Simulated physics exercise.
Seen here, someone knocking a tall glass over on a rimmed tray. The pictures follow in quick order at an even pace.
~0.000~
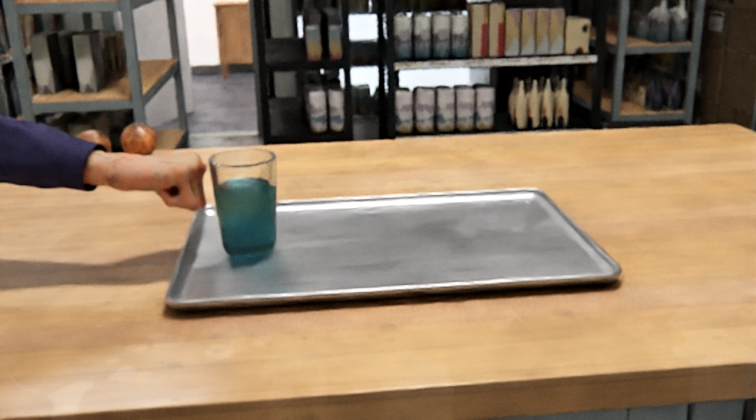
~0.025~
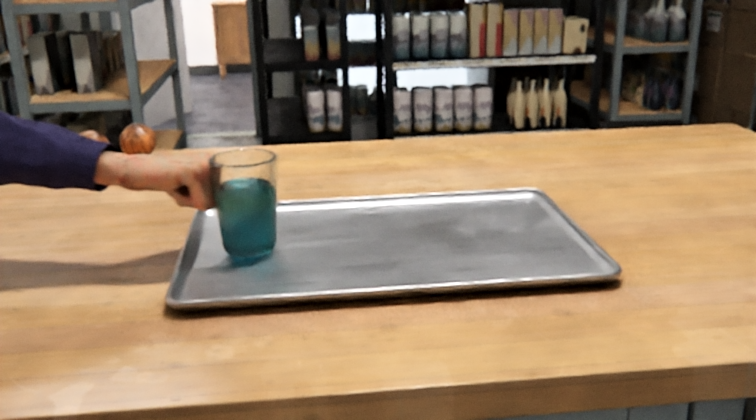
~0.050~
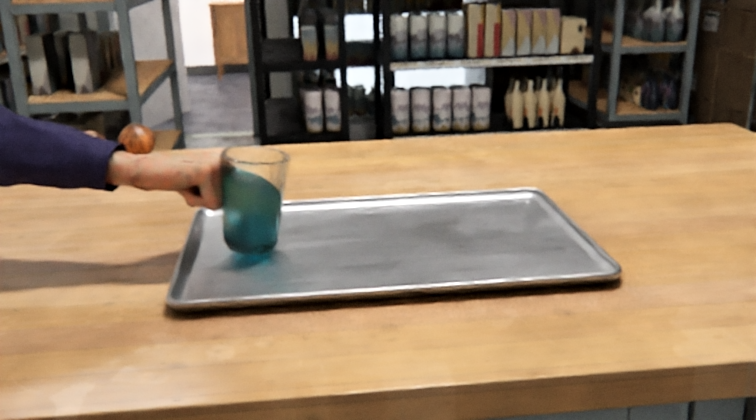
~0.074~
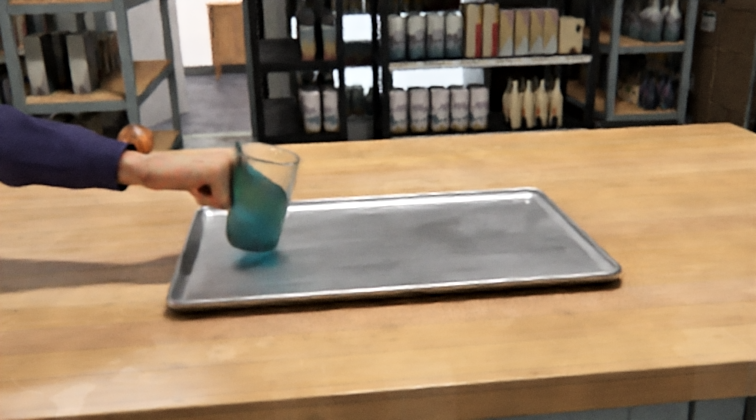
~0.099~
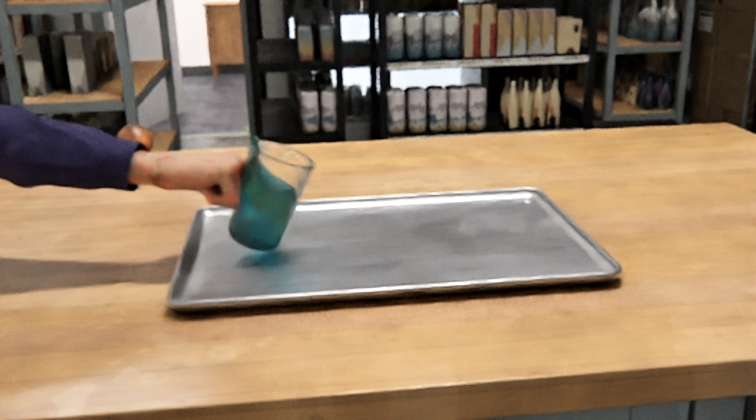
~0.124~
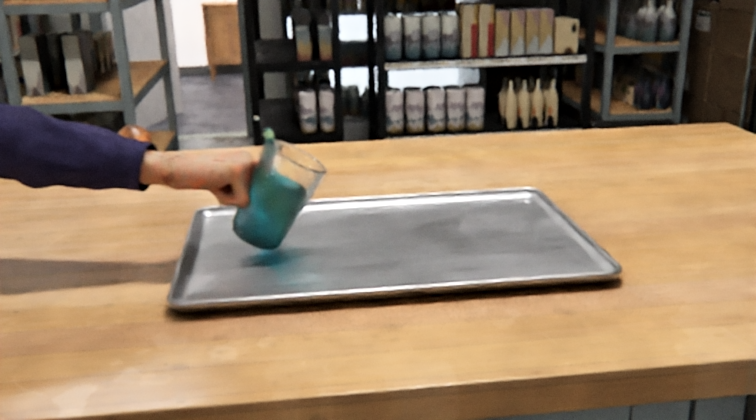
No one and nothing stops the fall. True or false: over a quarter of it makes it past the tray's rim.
True.
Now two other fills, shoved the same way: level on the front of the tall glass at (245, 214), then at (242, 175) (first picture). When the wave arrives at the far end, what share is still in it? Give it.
45 % and 35 %.
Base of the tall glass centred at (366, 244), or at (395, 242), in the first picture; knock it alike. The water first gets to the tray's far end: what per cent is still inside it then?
In turn 65 and 70 in a hundred.
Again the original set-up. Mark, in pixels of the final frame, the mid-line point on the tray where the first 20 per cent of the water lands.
I'd point to somewhere close to pixel (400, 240).
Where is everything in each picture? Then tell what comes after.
It leans 0°; its right rim is at (275, 157); the water meets the walls at (218, 185) and (272, 182); the tray's far rim is at (576, 226); the tray is clear ahead, in the first picture.
It leans 0°; its right rim is at (275, 158); the water meets the walls at (218, 185) and (273, 182), in the second picture.
It leans 7°; its right rim is at (287, 158); the water meets the walls at (225, 164) and (274, 182), in the third picture.
It leans 14°; its right rim is at (299, 161); the water meets the walls at (237, 149) and (287, 190), in the fourth picture.
It leans 22°; its right rim is at (312, 165); the water meets the walls at (243, 180) and (298, 187); 1 per cent is over the edge, in the fifth picture.
It leans 30°; its right rim is at (325, 171); the water meets the walls at (249, 191) and (306, 186); 1 per cent is over the edge, in the sixth picture.
A moment on, the tall glass lies on its side and 91 per cent is in the glass, 3 on the tray and 7 above or beyond its rim.
Next, the tall glass lies on its side and 43 per cent is in the glass, 44 on the tray and 13 above or beyond its rim.
Then the tall glass lies on its side and 23 per cent is in the glass, 65 on the tray and 12 above or beyond its rim.
Later the tall glass lies on its side and 12 per cent is in the glass, 47 on the tray and 41 above or beyond its rim.
In the end 57 per cent is held by tray and glass, 43 is off the tray.
